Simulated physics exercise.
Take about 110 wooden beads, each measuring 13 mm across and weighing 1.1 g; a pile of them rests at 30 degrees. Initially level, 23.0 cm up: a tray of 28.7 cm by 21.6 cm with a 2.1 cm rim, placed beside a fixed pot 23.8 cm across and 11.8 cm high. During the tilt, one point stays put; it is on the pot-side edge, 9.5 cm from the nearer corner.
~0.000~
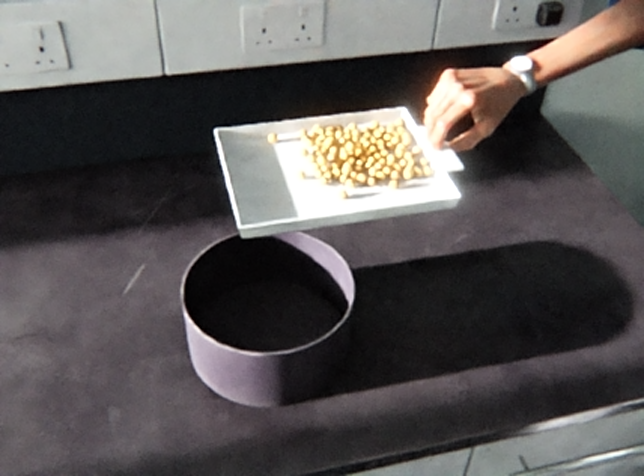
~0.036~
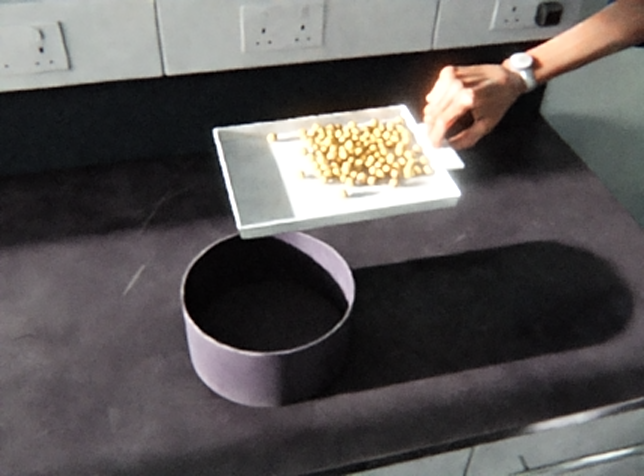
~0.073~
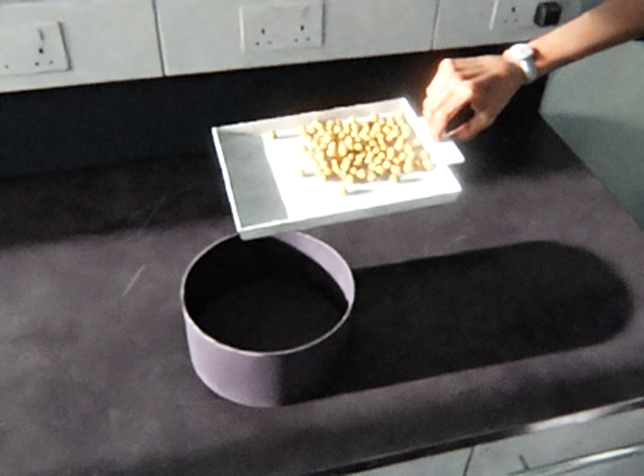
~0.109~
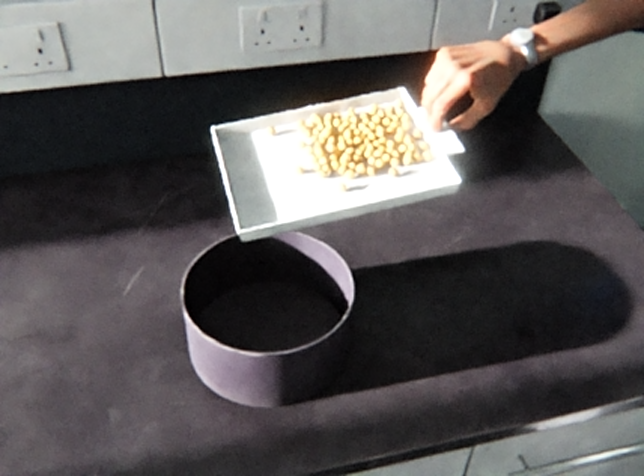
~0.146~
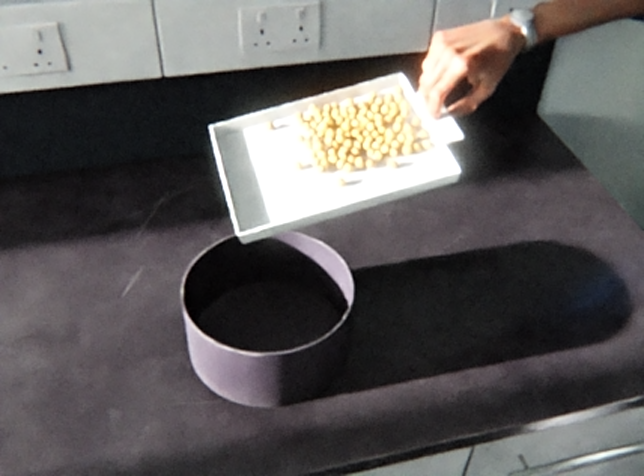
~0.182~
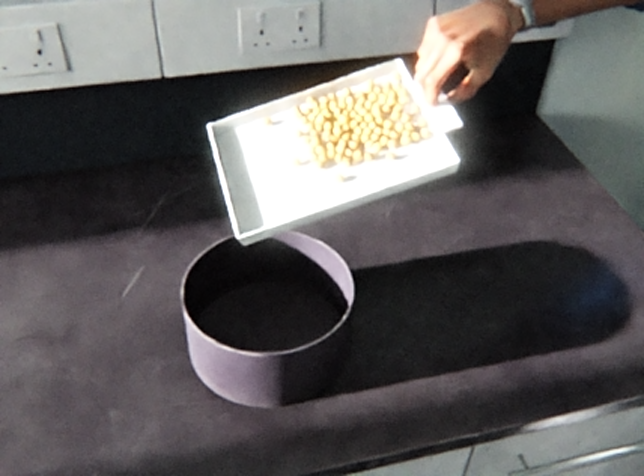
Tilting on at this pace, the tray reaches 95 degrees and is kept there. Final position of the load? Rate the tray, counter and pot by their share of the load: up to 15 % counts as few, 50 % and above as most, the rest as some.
Left on the tray: Few; counter: Some; pot: Most.
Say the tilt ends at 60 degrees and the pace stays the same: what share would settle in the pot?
Result: Close to 30 %.
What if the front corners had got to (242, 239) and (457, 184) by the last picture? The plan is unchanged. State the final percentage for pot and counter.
Per cent by place - pot 100, counter 0.
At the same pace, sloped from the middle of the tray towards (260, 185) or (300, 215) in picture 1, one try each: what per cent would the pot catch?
Approximately 25 percent, then 100 percent.
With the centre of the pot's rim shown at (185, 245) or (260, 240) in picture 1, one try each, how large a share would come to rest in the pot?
Roughly 45 and 35 percent.
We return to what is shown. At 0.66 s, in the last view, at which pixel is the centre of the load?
I reckon close to (222, 237).
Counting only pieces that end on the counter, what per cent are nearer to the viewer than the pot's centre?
70 %.
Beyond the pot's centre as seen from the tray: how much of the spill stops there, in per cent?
That comes to roughly 100 percent.
After 0.47 s, tilt 56 degrees; the tray holds 100 %, the pot 0 %.
After 0.66 s, tilt 82 degrees; the tray holds 65 %, the pot 0 %.
Then, at 0.96 s, tilt 95 degrees; the tray holds 5 %, the pot 60 %.
In the end, at 2.1 s, tray 0 %, counter 30 %, pot 70 %.
